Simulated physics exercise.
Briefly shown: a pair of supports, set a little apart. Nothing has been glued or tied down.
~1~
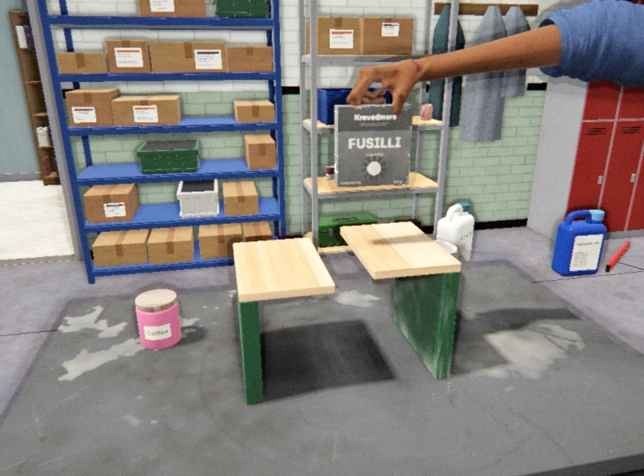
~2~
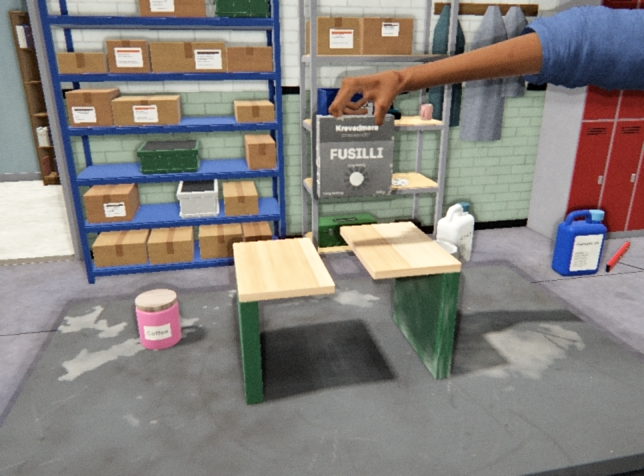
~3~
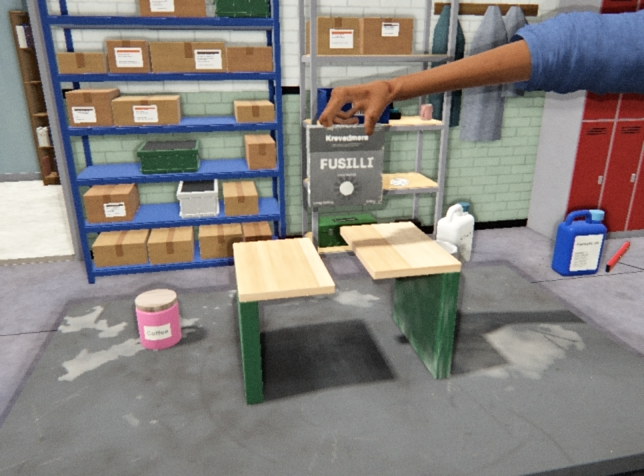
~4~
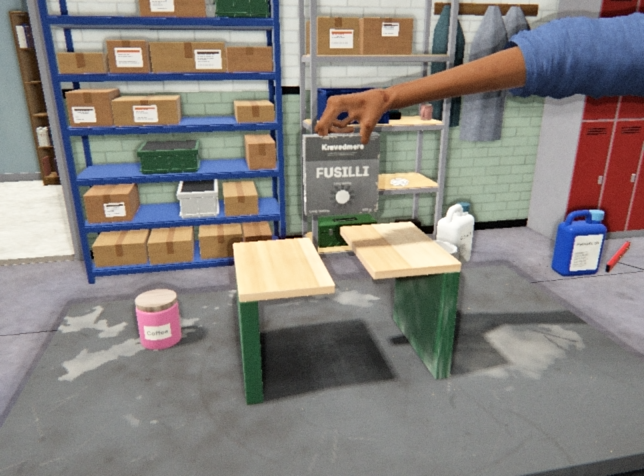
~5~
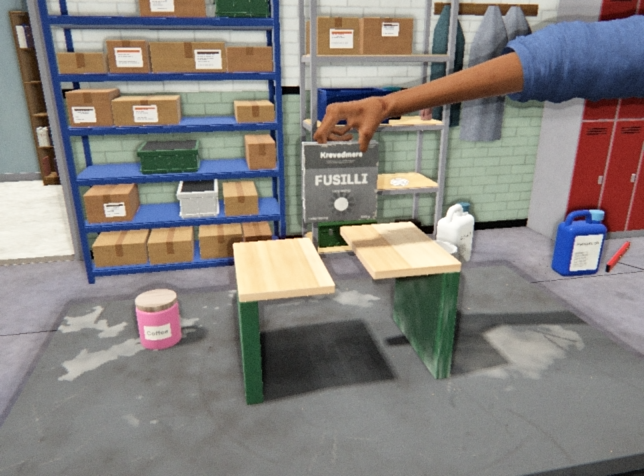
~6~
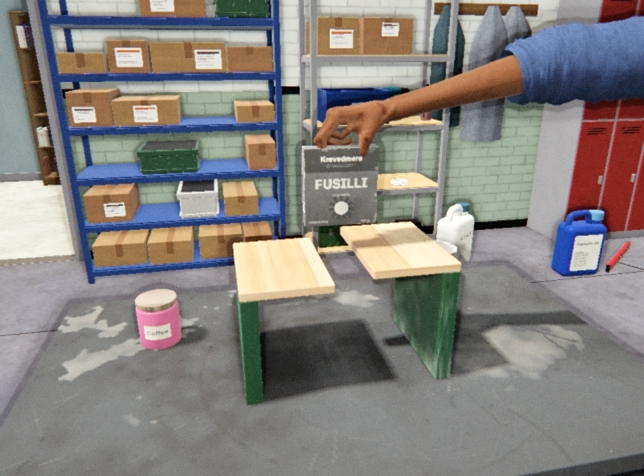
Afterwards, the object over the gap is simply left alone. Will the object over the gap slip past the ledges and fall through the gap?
My guess is it gets held up.
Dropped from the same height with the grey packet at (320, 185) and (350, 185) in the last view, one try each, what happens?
First try: It is caught; second try: It stays on top.
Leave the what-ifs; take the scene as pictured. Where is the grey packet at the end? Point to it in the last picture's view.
Around (322, 217).
Then, 0.20 s after the last picture, grey packet slid a little near (339, 212).
Then, 0.30 s after the last picture, grey packet tipped 17° from how it was near (328, 213).
Then, 0.40 s after the last picture, grey packet tipped 10° from how it was near (323, 217).
At rest, moved from the start, grey packet; pink jar in place. Seen from the same camera at the end, grey packet near (323, 218). The packet lodges.
